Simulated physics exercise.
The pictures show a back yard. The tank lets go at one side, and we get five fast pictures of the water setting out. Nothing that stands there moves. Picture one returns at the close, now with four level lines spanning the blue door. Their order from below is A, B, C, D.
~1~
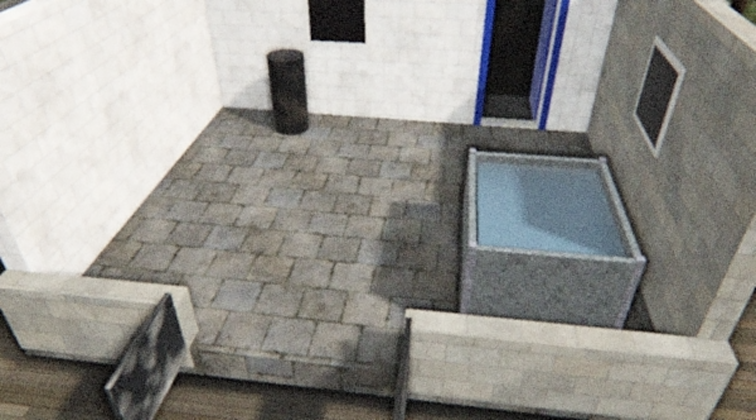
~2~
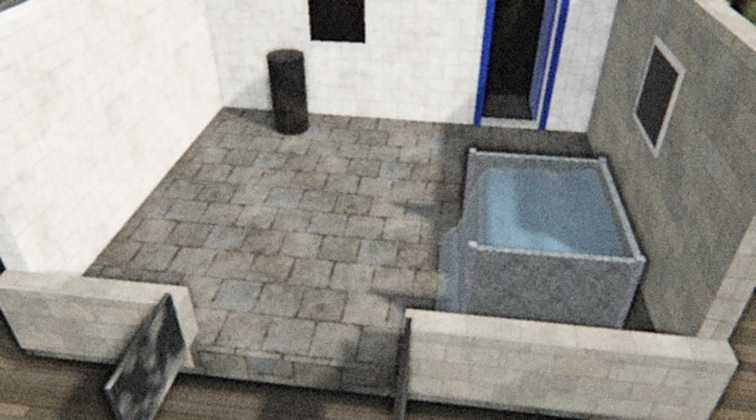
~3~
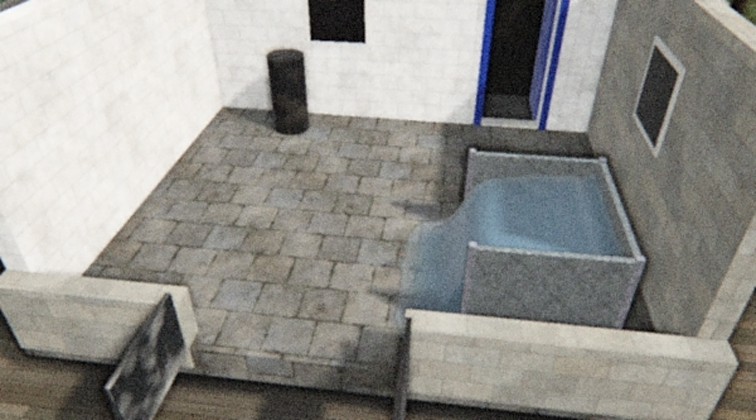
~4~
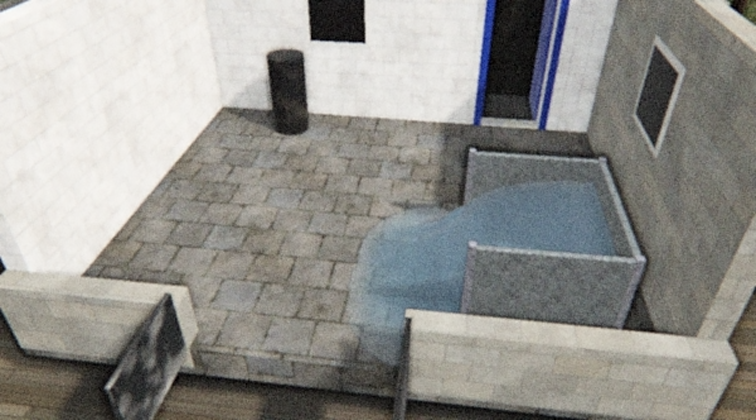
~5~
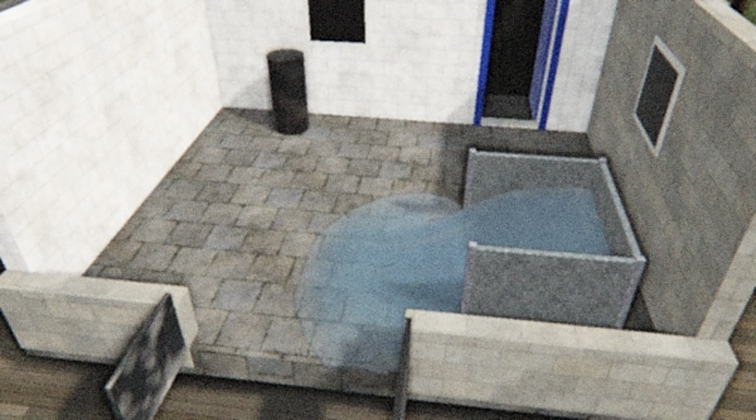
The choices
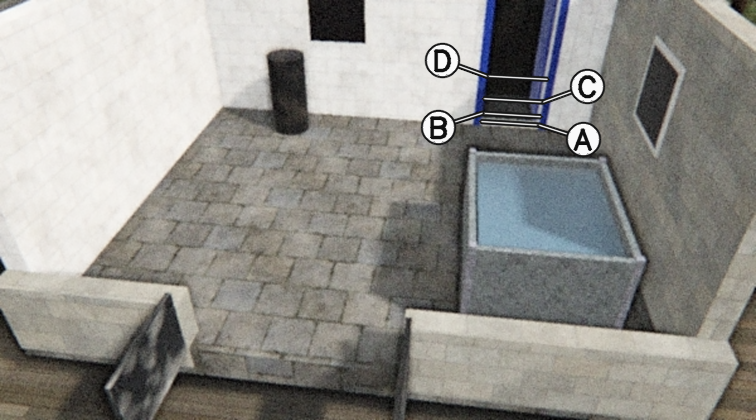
Water sits still in a grey stone tank on the right of a walled, paved yard, near a blue-framed doorway. The tank's left side opens and the water pours out onto the paving. It spreads leftward and toward the low front wall in a widening rounded sheet as the level inside drops.
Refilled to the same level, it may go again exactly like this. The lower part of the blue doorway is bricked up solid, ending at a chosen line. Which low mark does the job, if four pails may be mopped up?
The answer is height A.
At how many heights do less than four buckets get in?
All of them.
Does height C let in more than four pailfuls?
No.
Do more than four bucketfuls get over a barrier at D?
No, that is safe.
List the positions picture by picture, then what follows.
The first picture shows water in the tank at rest, its middle at (543, 206); foot of the blue doorway at (509, 127); open gate at (294, 294).
In the second picture, water covers 2 % of the ground, its front hidden from here.
The third picture shows front seen at (452, 220), 5 % of the ground wet.
The fourth picture shows front seen at (408, 214), 9 % of the ground wet.
The fifth picture shows front seen at (319, 243), 16 % of the ground wet.
On the marked copy, A at (510, 123); B at (511, 115); C at (513, 100); D at (516, 77); from the bottom up A, B, C, D.
Choosing A, a splash gets over, under a bucket.
Choosing B, nothing gets over.
Choosing C, nothing gets over.
Choosing D, nothing gets over.
